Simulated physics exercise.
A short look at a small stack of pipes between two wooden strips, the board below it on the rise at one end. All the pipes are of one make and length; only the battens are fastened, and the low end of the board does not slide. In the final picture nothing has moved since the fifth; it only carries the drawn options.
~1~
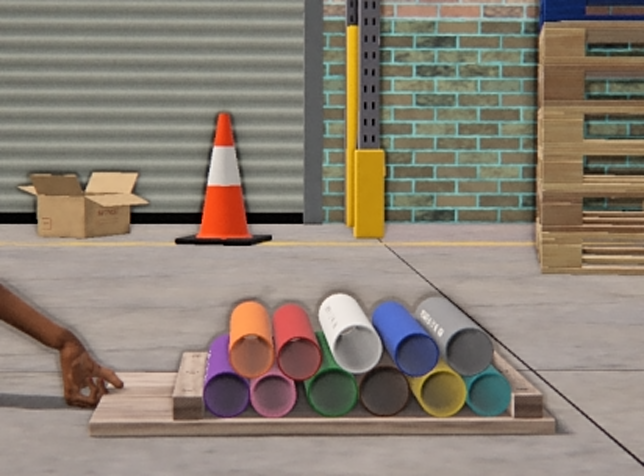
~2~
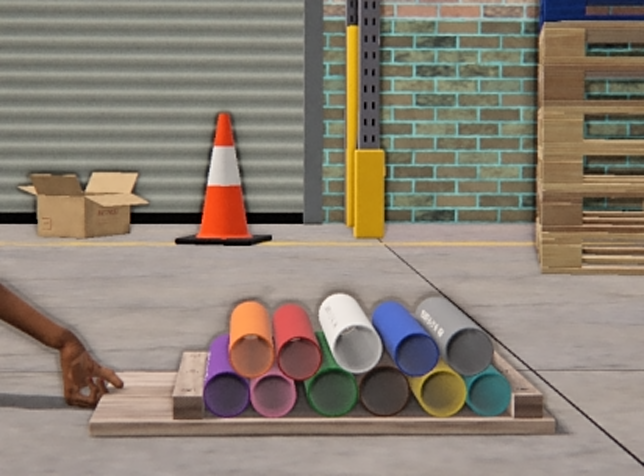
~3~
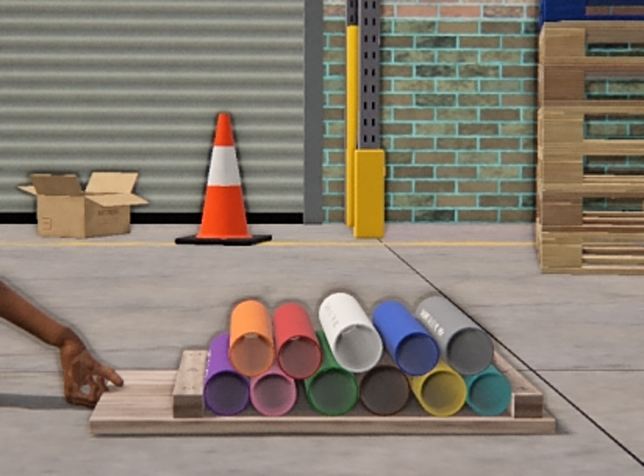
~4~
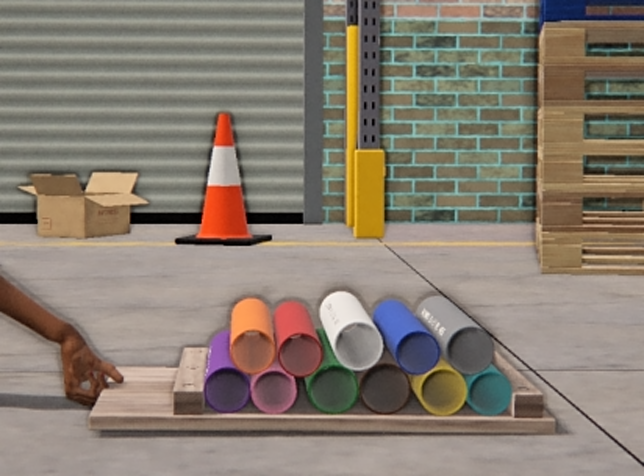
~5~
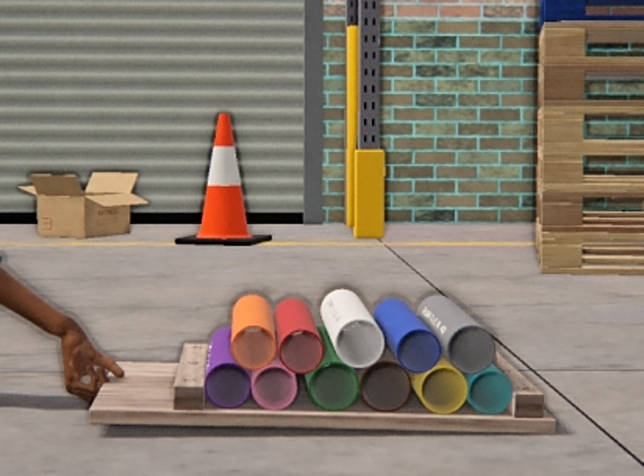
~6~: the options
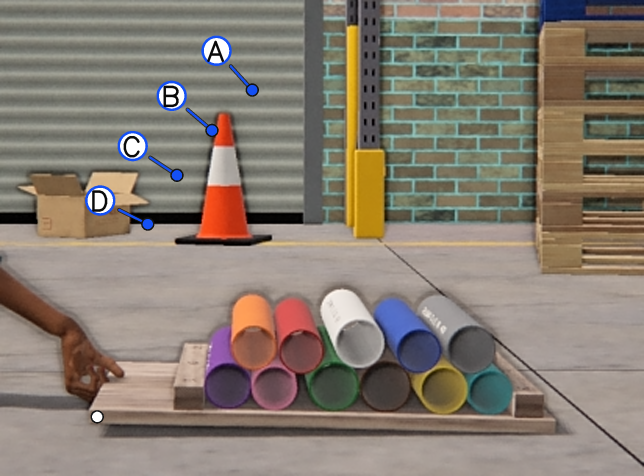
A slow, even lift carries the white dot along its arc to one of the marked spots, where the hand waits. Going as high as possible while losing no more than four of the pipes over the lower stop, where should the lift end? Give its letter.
The highest mark that will do is D.
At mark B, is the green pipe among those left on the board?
Yes.
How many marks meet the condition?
The number is one.
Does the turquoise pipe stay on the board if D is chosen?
Yes.
On the marked copy, A at (253, 90); B at (212, 130); C at (177, 175); D at (148, 224); the white dot at (97, 417).
Taking D. A third of the way, board at 16°.
Two thirds of the way, board at 27°.
When it is over, board at 27°, one over the low batten (grey).
As for the rest, A five over the low batten; B five over the low batten; C five over the low batten.
